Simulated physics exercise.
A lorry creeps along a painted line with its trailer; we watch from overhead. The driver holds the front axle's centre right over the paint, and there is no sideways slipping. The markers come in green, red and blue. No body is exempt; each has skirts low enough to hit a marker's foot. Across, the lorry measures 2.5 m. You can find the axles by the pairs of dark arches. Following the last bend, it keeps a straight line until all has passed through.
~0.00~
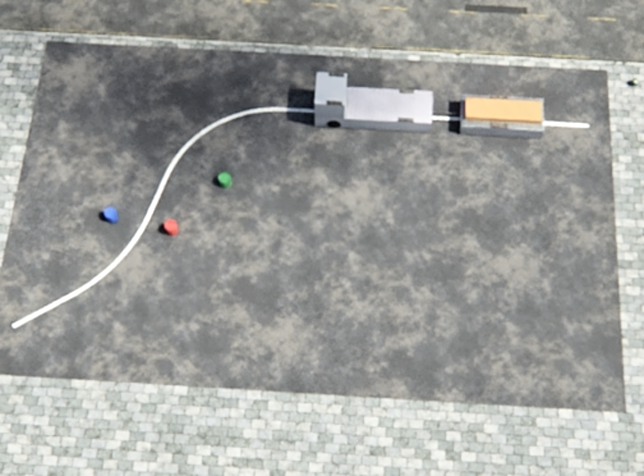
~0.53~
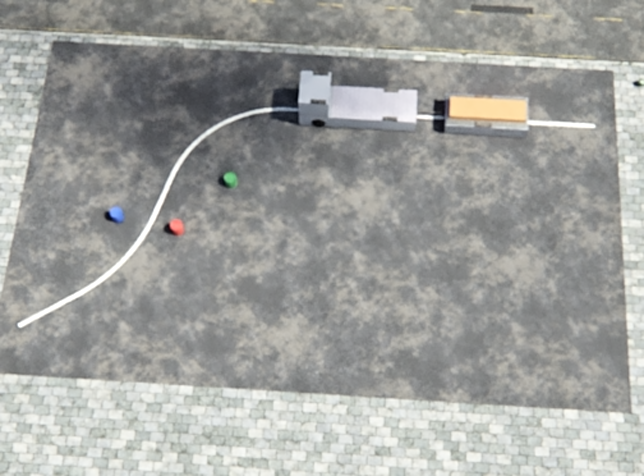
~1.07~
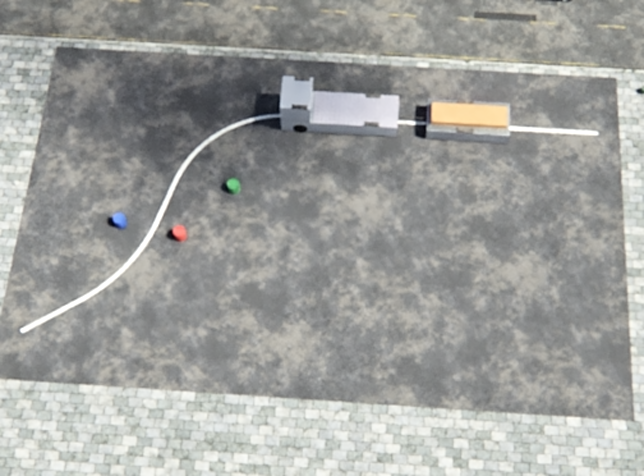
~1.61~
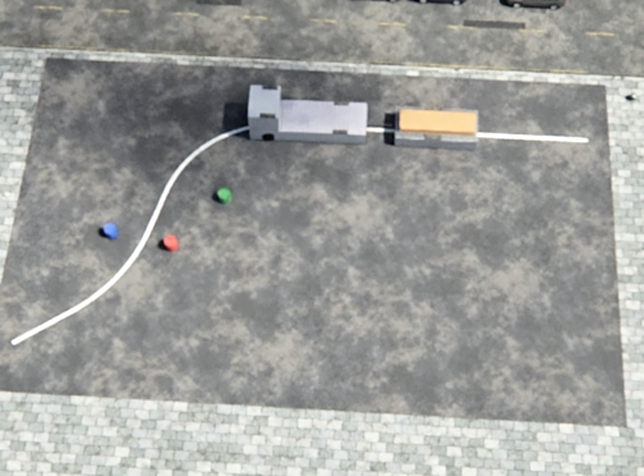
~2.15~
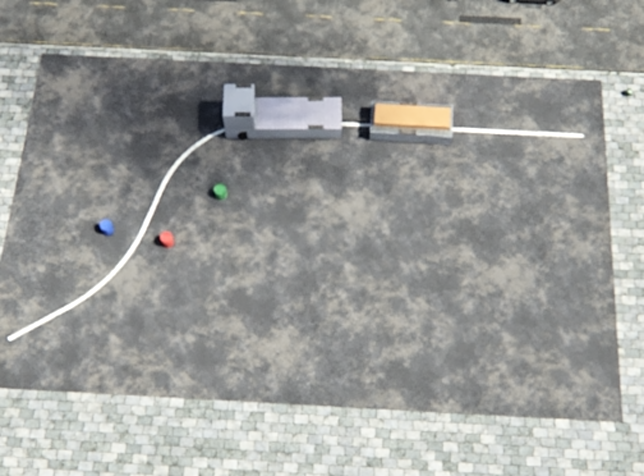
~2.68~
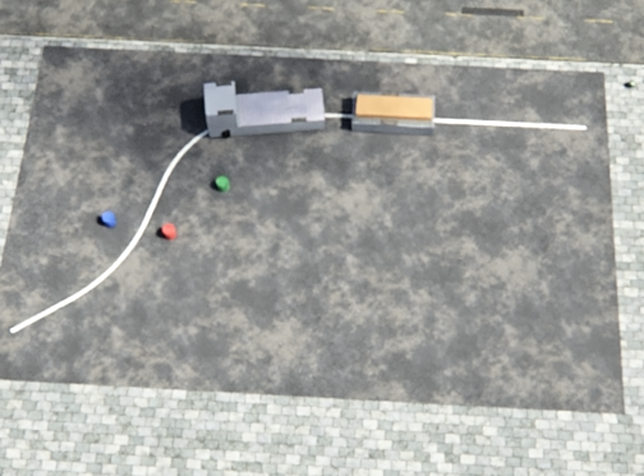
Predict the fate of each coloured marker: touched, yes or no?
Green - no, red - yes, blue - no.
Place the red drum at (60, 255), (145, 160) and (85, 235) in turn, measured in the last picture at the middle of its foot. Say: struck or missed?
Results in order - no collision, collision, no collision.
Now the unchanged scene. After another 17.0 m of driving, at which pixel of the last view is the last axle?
Near (187, 177).
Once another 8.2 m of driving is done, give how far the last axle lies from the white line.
Last axle offset from line: Approx. 80 cm.
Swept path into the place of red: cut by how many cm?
For red, it's 20.
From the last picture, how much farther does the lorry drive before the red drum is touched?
Roughly 18.0 metres more.
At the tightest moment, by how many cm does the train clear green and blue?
Spare: Green 20; blue 20.
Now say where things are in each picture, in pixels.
In the first picture, nose (318, 101); last axle (499, 112); still straight; green (225, 181), red (172, 228), blue (111, 216); 1 trailer.
In the second picture, nose (303, 100); last axle (483, 111); still straight.
In the third picture, nose (285, 105); last axle (465, 117); still straight.
In the fourth picture, nose (253, 114); last axle (433, 123); turned 1°.
In the fifth picture, nose (228, 113); last axle (408, 118); turned 3°.
In the sixth picture, nose (210, 112); last axle (390, 109); turned 8°; green (223, 185), red (170, 232), blue (109, 220).
Then, 6.2 s in, the last axle is at (268, 119) of the last picture, 125 cm off the line; blue has been passed with 20 cm to spare.
Then, 8.5 s in, the last axle is at (201, 164) of the last picture, 205 cm off the line; green has been passed with 20 cm to spare.
Then, 9.3 s in, the last axle is at (178, 186) of the last picture, 140 cm off the line; the trailer has hit red.
Then, 15.6 s in, the last axle is out of the picture, 25 cm off the line; 1 of 3 struck in all.
